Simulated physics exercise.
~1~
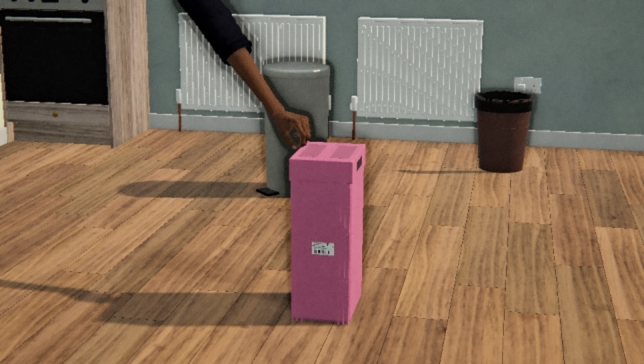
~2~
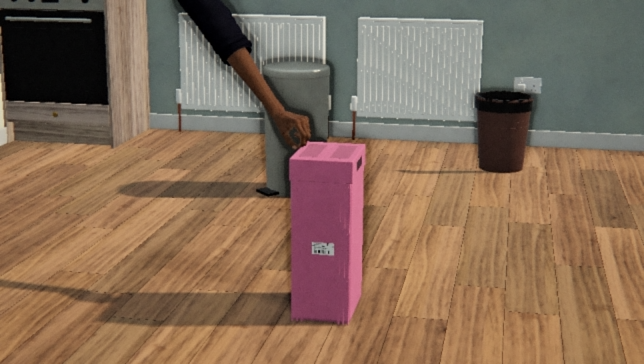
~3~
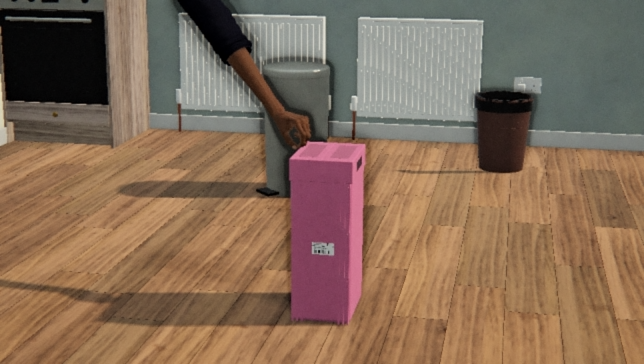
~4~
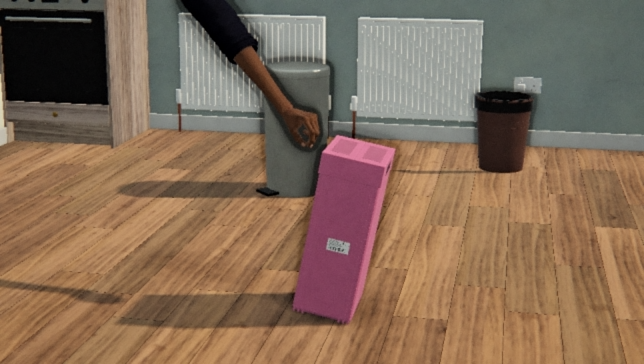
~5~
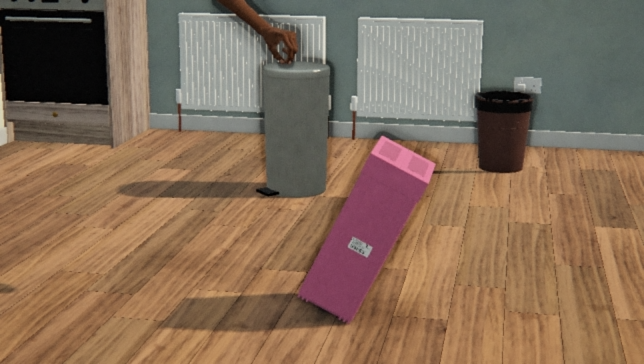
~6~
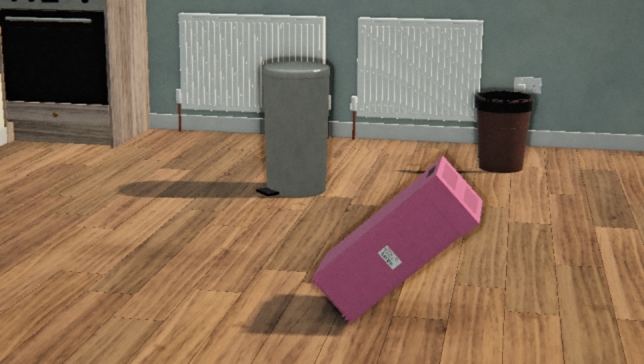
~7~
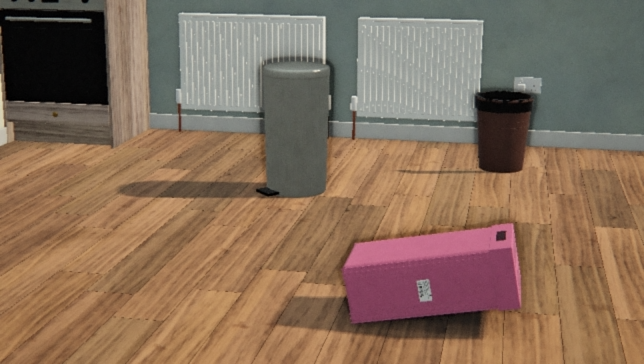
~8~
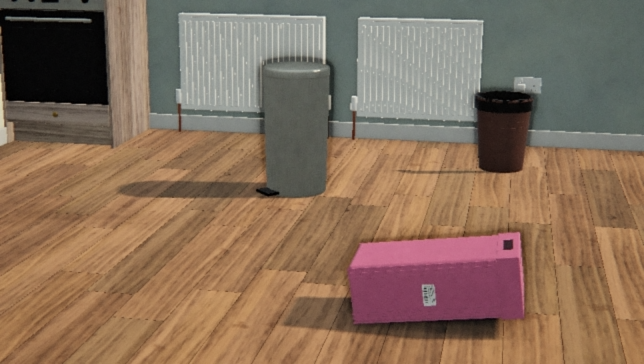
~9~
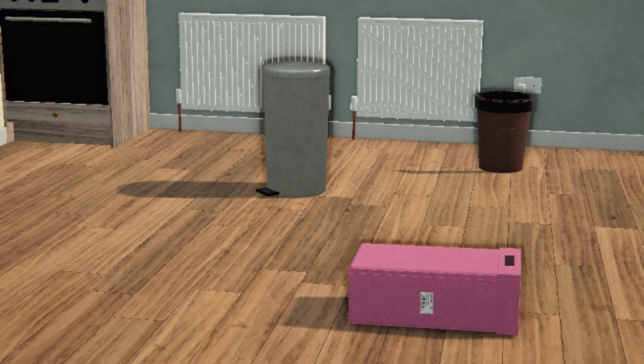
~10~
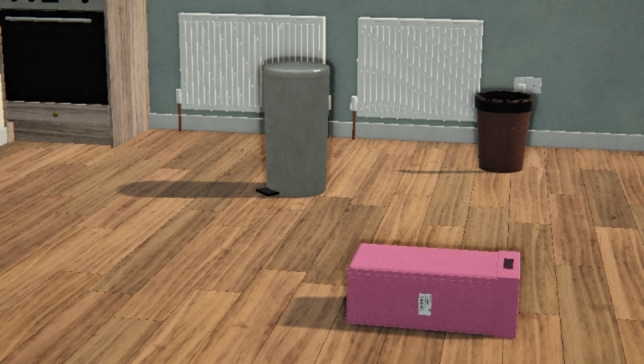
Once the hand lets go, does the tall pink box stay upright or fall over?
The pink box falls over to the right and ends up lying on its side on the wooden floor.
